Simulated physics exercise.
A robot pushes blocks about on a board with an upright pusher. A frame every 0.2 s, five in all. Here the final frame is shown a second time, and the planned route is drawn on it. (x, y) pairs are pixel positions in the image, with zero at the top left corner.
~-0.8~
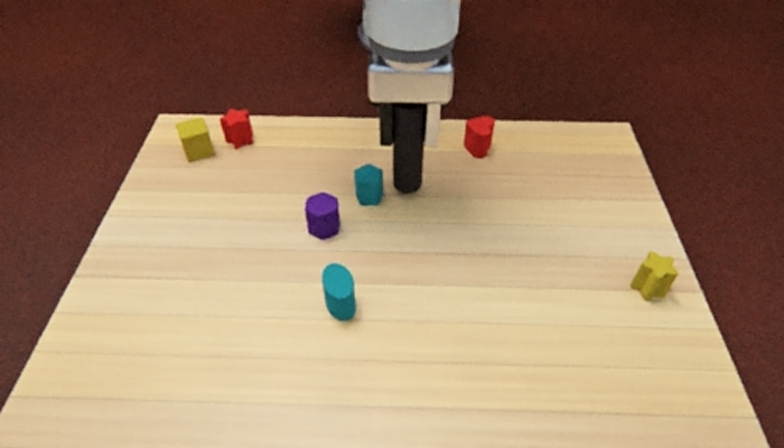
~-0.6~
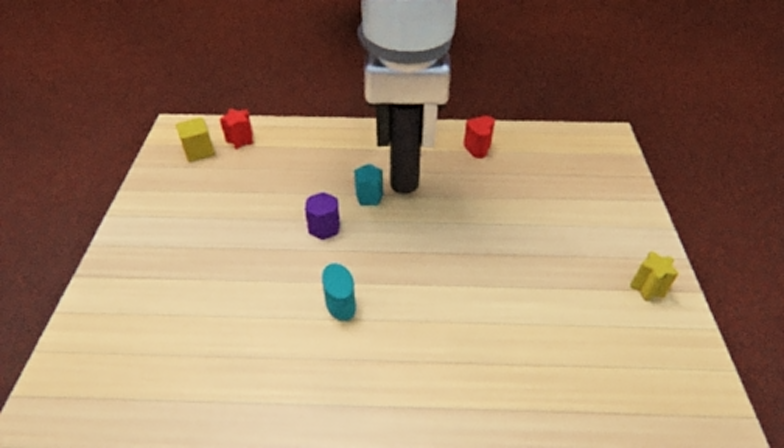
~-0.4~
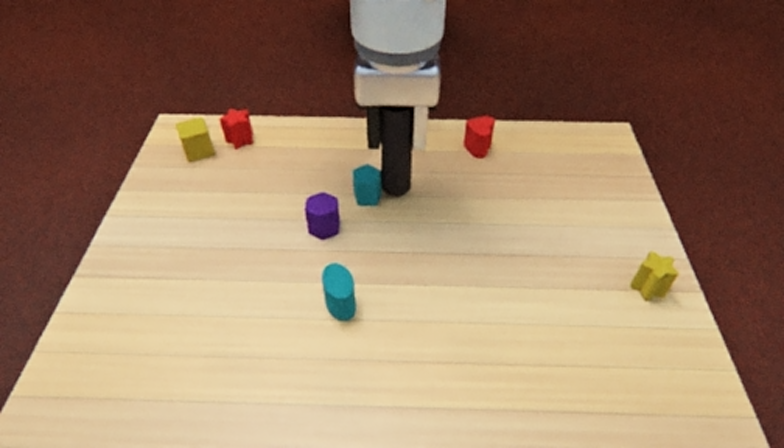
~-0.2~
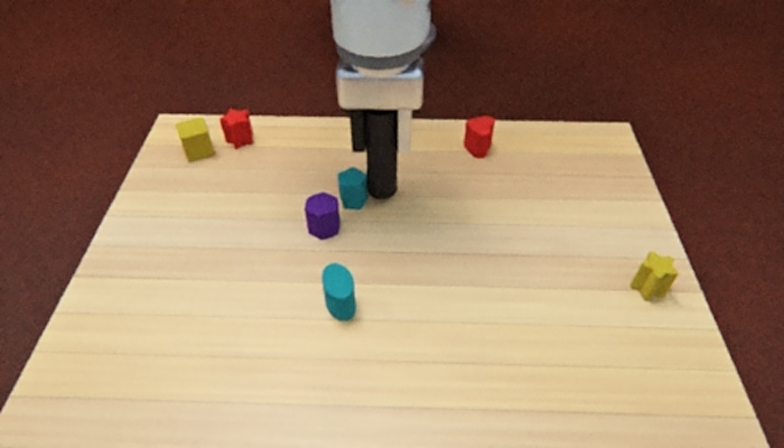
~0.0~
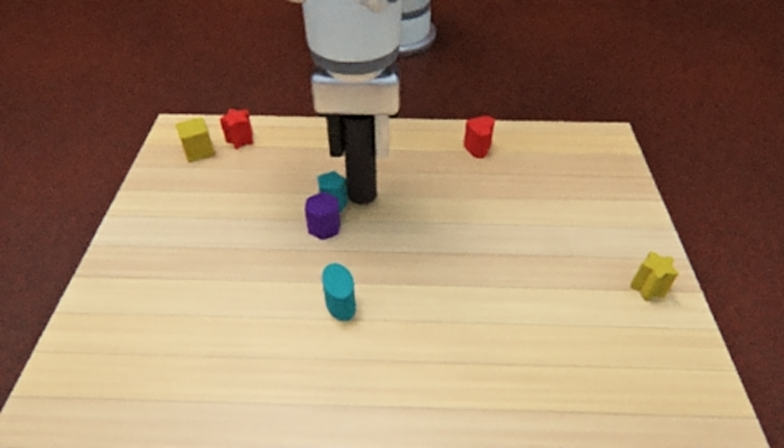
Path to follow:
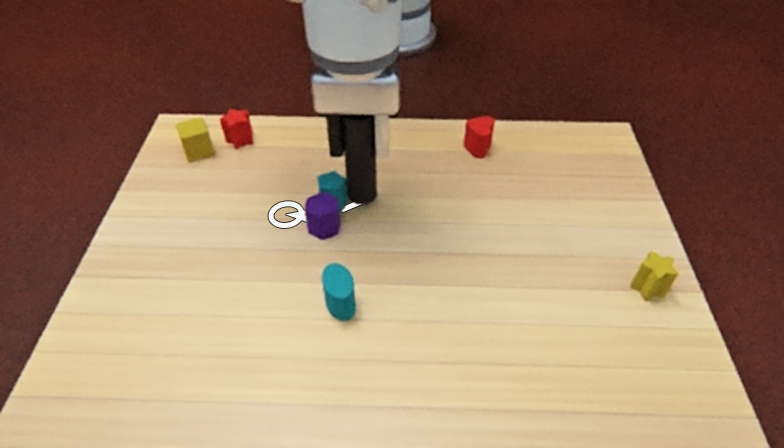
At the start, a black upright pusher stands just right of a small turquoise block on a wooden board, with purple, red, yellow and other turquoise blocks scattered around. The pusher moves left and slides the small turquoise block a short way left, until it sits right behind the purple block.
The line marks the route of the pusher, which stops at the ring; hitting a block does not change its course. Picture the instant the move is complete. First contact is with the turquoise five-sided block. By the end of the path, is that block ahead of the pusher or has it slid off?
I'd say the turquoise five-sided block is still out in front of the pusher at the end.
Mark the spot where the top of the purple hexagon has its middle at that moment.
It should be at about (298, 215).
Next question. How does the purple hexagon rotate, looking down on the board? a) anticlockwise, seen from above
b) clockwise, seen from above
The answer is a.
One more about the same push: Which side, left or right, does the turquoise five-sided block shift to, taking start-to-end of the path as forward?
So, looking from the first point of the path to the last, the turquoise five-sided block moves rightwards.
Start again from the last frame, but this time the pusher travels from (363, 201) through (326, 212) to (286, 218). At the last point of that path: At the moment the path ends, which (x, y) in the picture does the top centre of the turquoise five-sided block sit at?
Pixel (263, 179).
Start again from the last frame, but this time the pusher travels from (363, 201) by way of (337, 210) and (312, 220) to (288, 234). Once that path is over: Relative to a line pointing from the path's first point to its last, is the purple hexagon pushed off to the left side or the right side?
Its sideways move is to the left.
Drawn move, from (363, 201) by way of (339, 211) and (313, 216) to (286, 214).
On the path given first. Halfway along, pusher at (325, 209); purple hexagon at (306, 213), turned 40° anticlockwise; turquoise five-sided block at (297, 183), turned 65° clockwise.
At the end, pusher at (285, 208); purple hexagon at (298, 215), turned 75° anticlockwise; turquoise five-sided block at (265, 176), turned 105° clockwise.
